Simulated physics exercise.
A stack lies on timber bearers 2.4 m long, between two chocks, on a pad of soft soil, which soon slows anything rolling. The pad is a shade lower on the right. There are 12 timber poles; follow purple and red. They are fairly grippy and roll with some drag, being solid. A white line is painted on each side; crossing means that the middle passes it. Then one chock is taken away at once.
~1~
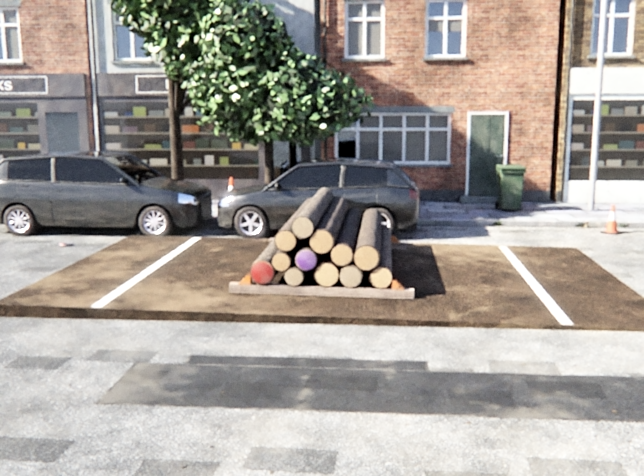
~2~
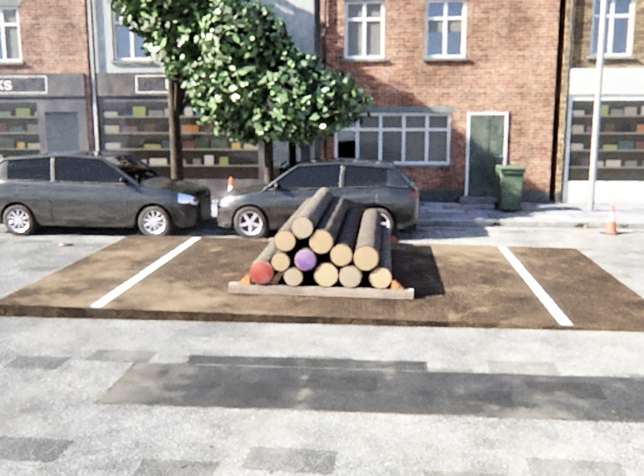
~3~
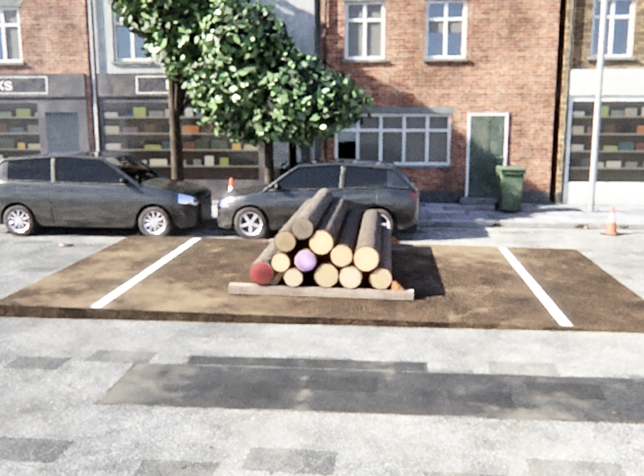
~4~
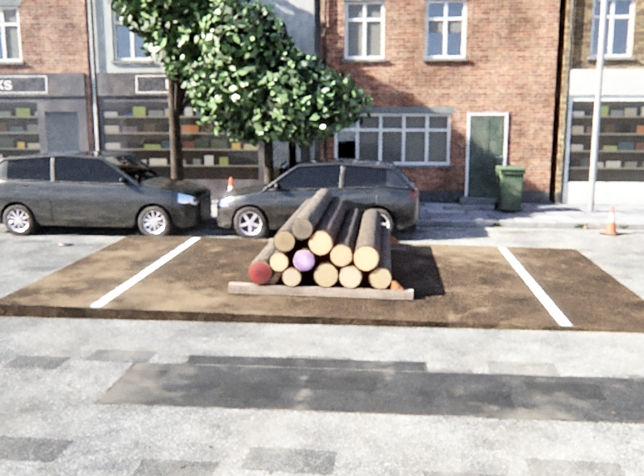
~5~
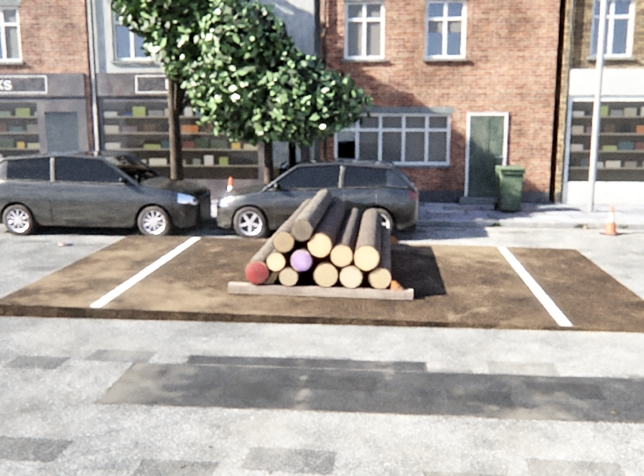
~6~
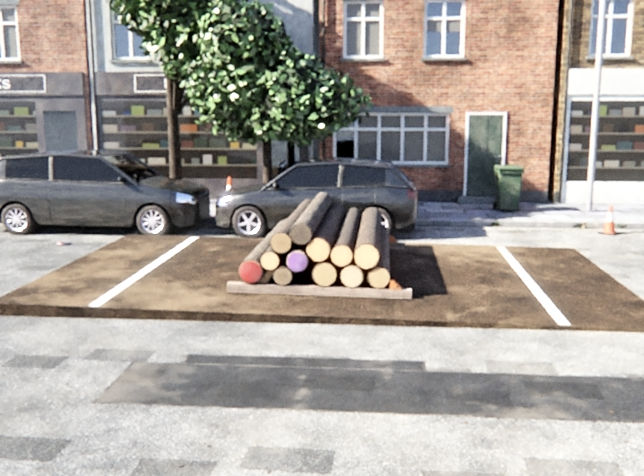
A pyramid of dark timber poles with pale cut ends, one red and one purple at the left, sits on brown soil between two white lines, viewed from the front and slightly above. Behind it are two dark parked cars, leafy trees and brick buildings. The left chock disappears, then the red and purple poles shift slightly left, while the camera stays still.
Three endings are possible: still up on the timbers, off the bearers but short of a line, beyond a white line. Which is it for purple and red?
Purple is left still up on the timbers. Red is left off the bearers but short of a line.
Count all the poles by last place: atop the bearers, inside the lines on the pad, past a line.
9, 3 and 0.
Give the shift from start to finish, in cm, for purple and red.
Purple 20, red 130.
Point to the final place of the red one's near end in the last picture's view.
Near (159, 277).
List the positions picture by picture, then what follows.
The first picture shows purple at (306, 260), red at (262, 273); both chocks in; lines at (122, 289) and (550, 304); the pad is a shade lower on the right; 5 of the 12 form the bottom row.
The second picture shows purple at (306, 260), red at (262, 273).
The third picture shows purple at (306, 261), red at (262, 273); left chock gone.
The fourth picture shows purple at (304, 260), red at (260, 273).
The fifth picture shows purple at (302, 261), red at (257, 273).
The sixth picture shows purple at (298, 261), red at (251, 272); lines at (120, 288) and (548, 304).
Then, 0.2 s after the last picture, purple is on the bearers, 90 cm from the bearers' left end, rolling right; red is on the bearers, 15 cm from the bearers' left end, rolling left; 0 past a line.
Then, 0.4 s after the last picture, purple is on the bearers, 95 cm from the bearers' left end, rolling right; red is on the bearers, 5 cm from the bearers' left end, rolling left; 0 past a line.
Then, 0.5 s after the last picture, purple is on the bearers, 100 cm from the bearers' left end, rolling right; red is off the bearers, 140 cm short of the left line, rolling left; 0 past a line.
Then, 0.6 s after the last picture, red is off the bearers, 135 cm short of the left line, rolling left; no change for purple; 0 past a line.
At rest (2.1 s after the last picture), purple is on the bearers, 100 cm from the bearers' left end; red is off the bearers, 55 cm short of the left line; 0 past a line.
